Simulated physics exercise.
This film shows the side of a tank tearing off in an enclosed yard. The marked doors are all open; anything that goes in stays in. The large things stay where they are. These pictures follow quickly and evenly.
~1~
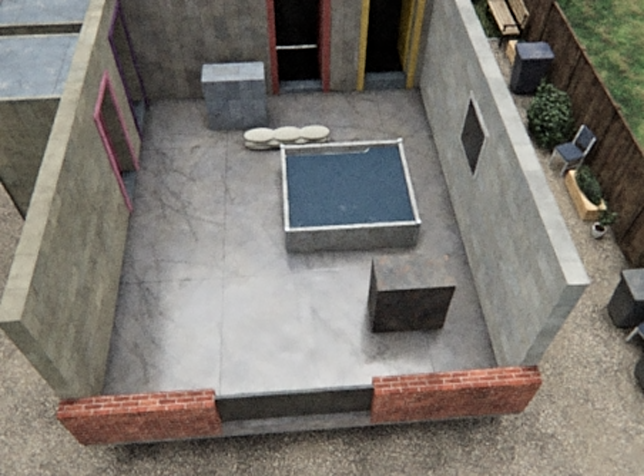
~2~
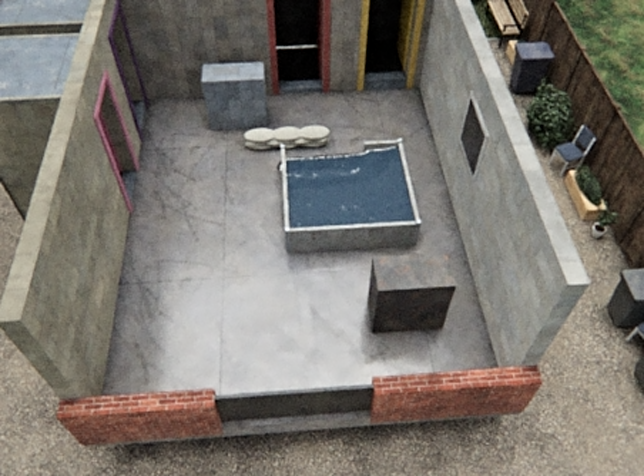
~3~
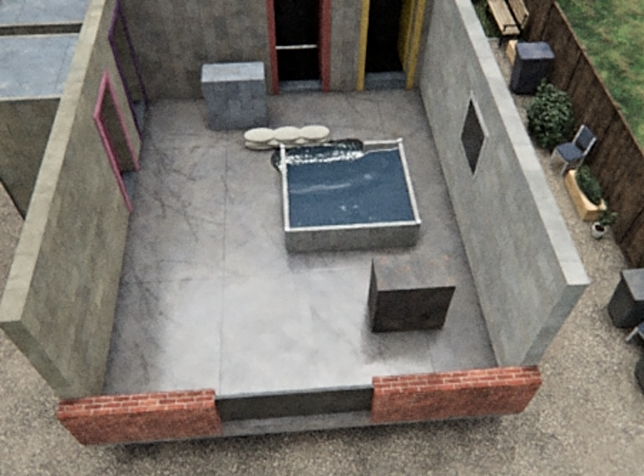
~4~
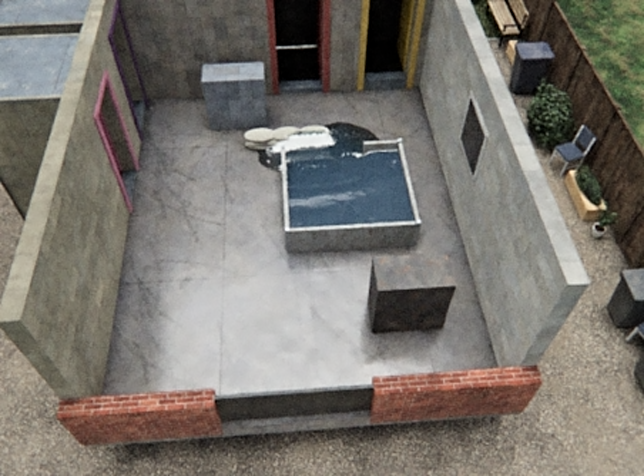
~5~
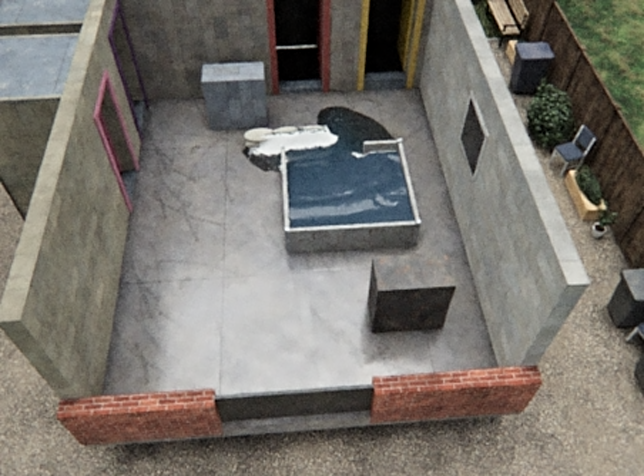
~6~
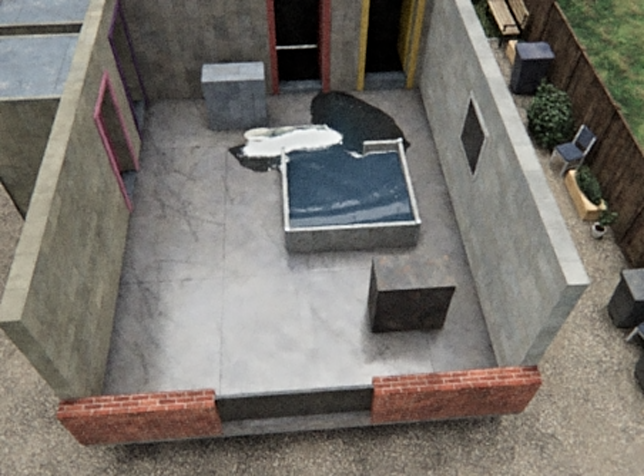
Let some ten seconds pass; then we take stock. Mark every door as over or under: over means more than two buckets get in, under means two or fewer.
Purple door - under; yellow door - under; pink door - over; red door - under.
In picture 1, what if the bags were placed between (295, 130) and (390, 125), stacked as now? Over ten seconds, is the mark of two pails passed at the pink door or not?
Pink: Above the limit.
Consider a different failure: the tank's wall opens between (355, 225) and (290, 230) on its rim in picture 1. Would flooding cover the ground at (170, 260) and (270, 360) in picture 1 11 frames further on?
Taking them in turn, they come out spared and soaked.
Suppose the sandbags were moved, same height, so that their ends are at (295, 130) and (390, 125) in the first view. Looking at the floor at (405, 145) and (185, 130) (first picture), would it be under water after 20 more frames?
In turn: Submerged, submerged.
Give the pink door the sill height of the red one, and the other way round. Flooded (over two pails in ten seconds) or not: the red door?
My call is that red breaks the threshold.
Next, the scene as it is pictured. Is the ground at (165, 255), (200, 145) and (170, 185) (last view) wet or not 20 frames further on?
Result, in that order: Wetted / wetted / wetted.
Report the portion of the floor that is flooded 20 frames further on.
Near 45 in a hundred.
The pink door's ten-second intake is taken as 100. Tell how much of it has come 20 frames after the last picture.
By then roughly 50 percent of the ten-second total is in.
A moment on, water covers 20 % of the floor; the purple door not reached, the yellow door wet at the sill, nothing in, the pink door not reached, the red door wet at the sill, nothing in.
Next, water covers 35 % of the floor; the purple door wet at the sill, nothing in, the yellow door wet at the sill, nothing in, the pink door under two buckets in, the red door wet at the sill, nothing in.
Then, water covers 45 % of the floor; the purple door wet at the sill, nothing in, the yellow door wet at the sill, nothing in, the pink door over two buckets in, the red door under two buckets in.
Later, water covers 65 % of the floor; the purple door wet at the sill, nothing in, the yellow door under two buckets in, the pink door far over two buckets in, the red door under two buckets in.
In the end, water covers 90 % of the floor; the purple door wet at the sill, nothing in, the yellow door under two buckets in, the pink door far over two buckets in, the red door under two buckets in.
